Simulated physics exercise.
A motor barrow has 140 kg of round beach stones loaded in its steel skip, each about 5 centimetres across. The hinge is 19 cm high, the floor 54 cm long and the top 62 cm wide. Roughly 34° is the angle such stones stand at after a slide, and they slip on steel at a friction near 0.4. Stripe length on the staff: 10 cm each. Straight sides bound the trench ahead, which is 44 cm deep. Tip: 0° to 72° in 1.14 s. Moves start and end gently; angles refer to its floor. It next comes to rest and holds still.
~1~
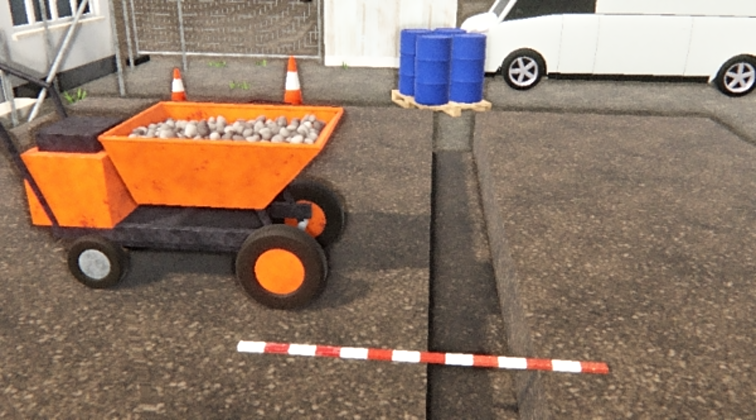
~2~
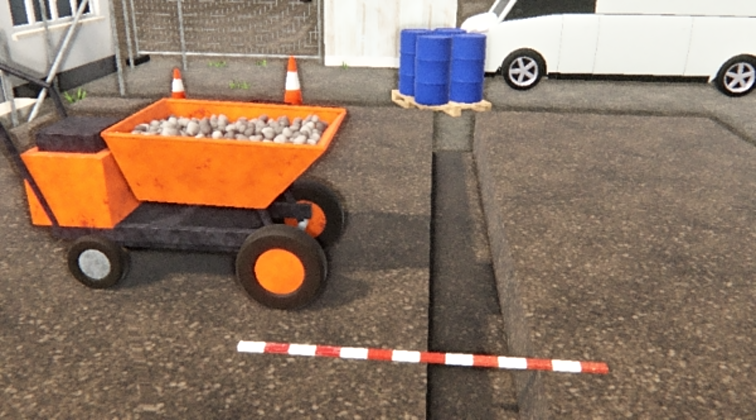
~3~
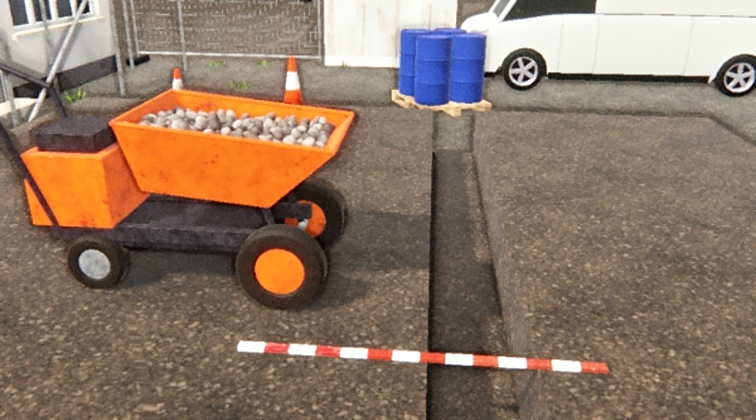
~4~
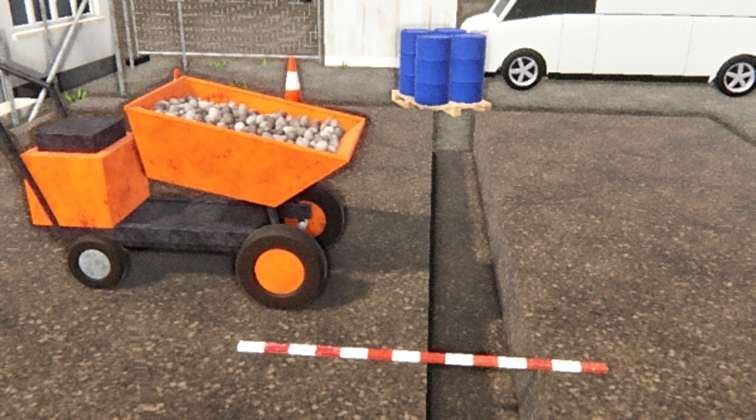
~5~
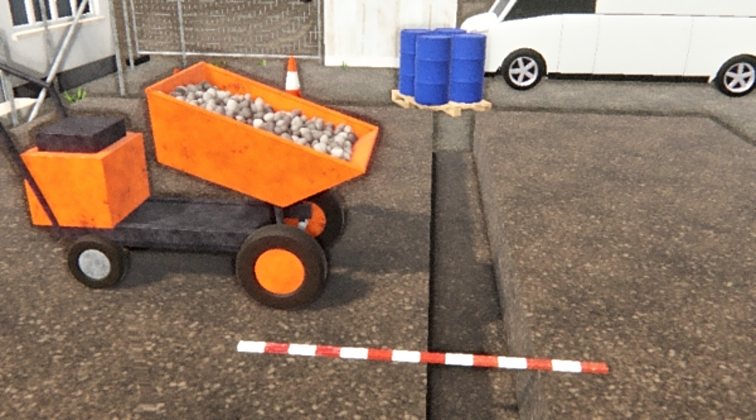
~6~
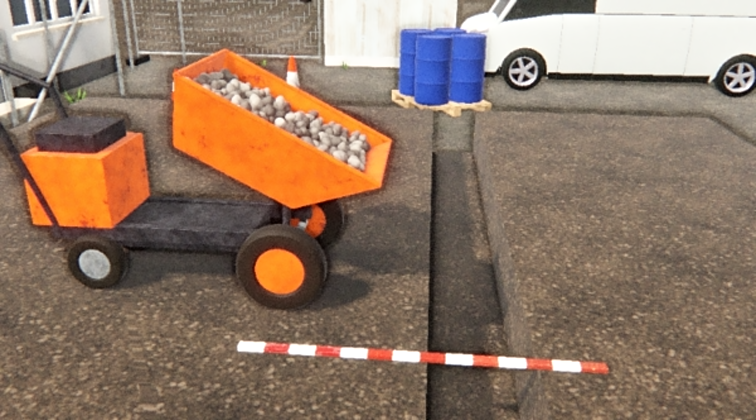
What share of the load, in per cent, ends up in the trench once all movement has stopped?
About 100 per cent.
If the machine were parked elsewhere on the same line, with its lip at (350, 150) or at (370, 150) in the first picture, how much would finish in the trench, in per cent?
It'd be around 90 per cent and after that around 65 per cent.
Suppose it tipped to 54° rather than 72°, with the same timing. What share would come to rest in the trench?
Share in trench: Approx. 80%.
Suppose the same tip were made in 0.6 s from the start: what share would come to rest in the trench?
Expected share: Around 90%.
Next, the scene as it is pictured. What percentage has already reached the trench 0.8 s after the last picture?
I'd put it near 60 per cent.
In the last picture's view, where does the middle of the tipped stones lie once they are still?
Centre estimate: Around (475, 355).
Then, 0.4 s after the last picture the floor is at 61°, 99 % in the skip, 1 % short of the trench; the foremost stones are at (428, 229).
Then, 0.8 s after the last picture the floor is at 72°, 42 % in the skip, 58 % in the trench; the foremost stones are at (509, 313).
Then, 1.1 s after the last picture the floor is at 72°, 9 % in the skip, 91 % in the trench; the foremost stones are at (525, 315).
Then, 3.1 s after the last picture the floor is at 72°, 0 % in the skip, 100 % in the trench; the foremost stones are at (533, 324).
